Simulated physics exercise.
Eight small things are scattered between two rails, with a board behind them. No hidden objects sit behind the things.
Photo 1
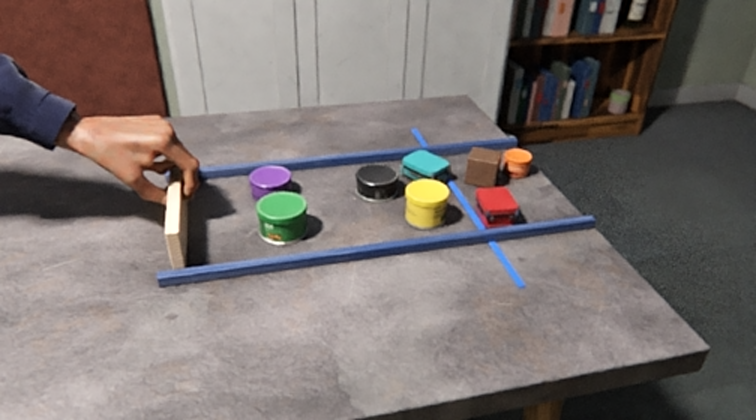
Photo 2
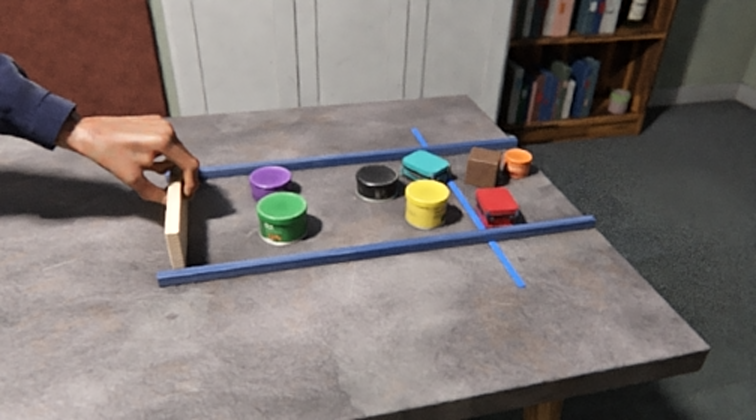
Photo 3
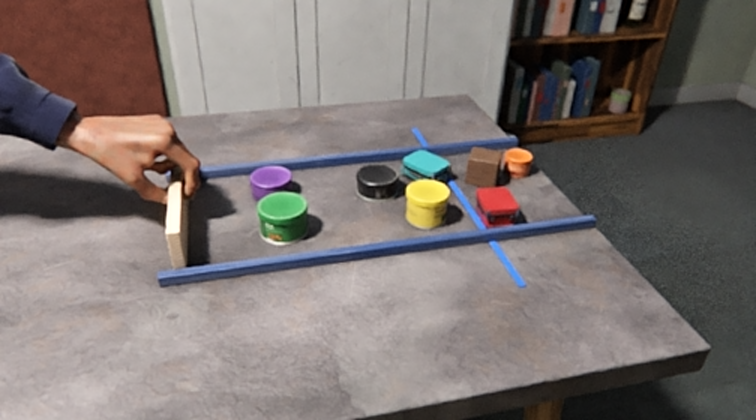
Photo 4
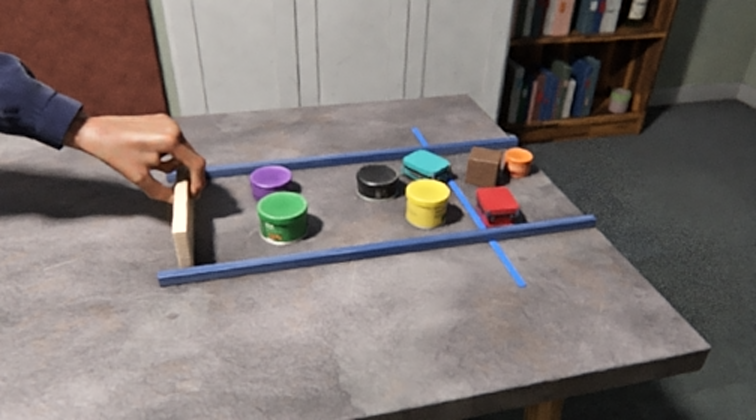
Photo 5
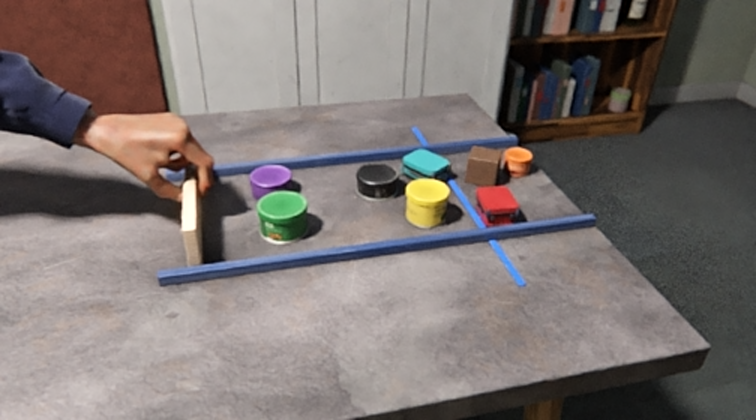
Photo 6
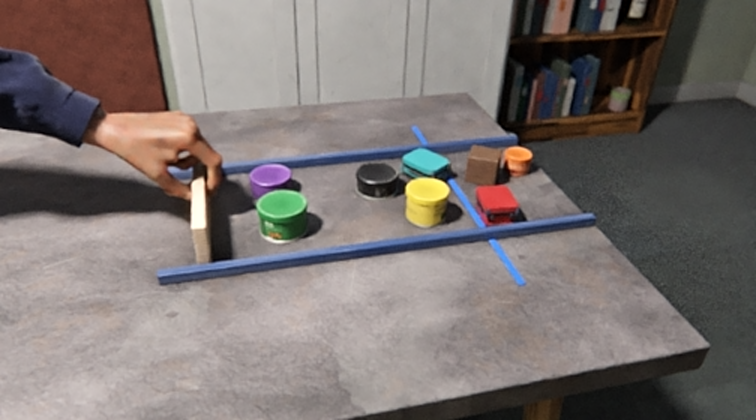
A hand held a wooden board upright between two blue rails on a gray table, then slid it slightly right toward the scattered tubs, tin, cases and block, which stayed where they were.
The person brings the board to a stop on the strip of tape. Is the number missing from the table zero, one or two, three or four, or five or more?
It is zero.
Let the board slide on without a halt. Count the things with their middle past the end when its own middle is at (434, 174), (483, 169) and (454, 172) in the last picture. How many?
Taking the three positions in turn, the counts come to 0, 2 and 0.
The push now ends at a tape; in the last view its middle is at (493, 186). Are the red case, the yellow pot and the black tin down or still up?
The red case topples down; the yellow pot stays put; the black tin stays put.
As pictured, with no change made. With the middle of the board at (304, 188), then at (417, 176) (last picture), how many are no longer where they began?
Answer - first 2, then 7.
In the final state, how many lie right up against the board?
The count comes out at 2.
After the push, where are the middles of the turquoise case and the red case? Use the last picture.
Final centres, in order: Near (488, 153), near (571, 202).
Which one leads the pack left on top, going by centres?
The orange tub is the one.
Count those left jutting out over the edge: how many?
I count 2 overhanging.
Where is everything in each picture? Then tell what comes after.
The first frame shows orange tub (517, 163); brown block (483, 168); red case (495, 209); board (178, 204); tape (457, 192).
The second frame shows brown block (483, 168); black tin (377, 183).
The third frame shows red case (496, 209); turquoise case (426, 170).
The fourth frame shows orange tub (517, 163); purple tub (272, 185).
The fifth frame shows brown block (484, 167); board (193, 201).
The sixth frame shows orange tub (517, 162); brown block (483, 166); red case (495, 207); board (201, 199); tape (457, 190).
Soon after, none off yet; orange tub at rest near (517, 162); brown block at rest near (483, 166); red case at rest near (495, 207).
After that, none off yet; orange tub at rest near (517, 162); brown block displaced a little near (495, 166); red case displaced about its own width near (537, 205).
In the end, the number that fall off is zero.
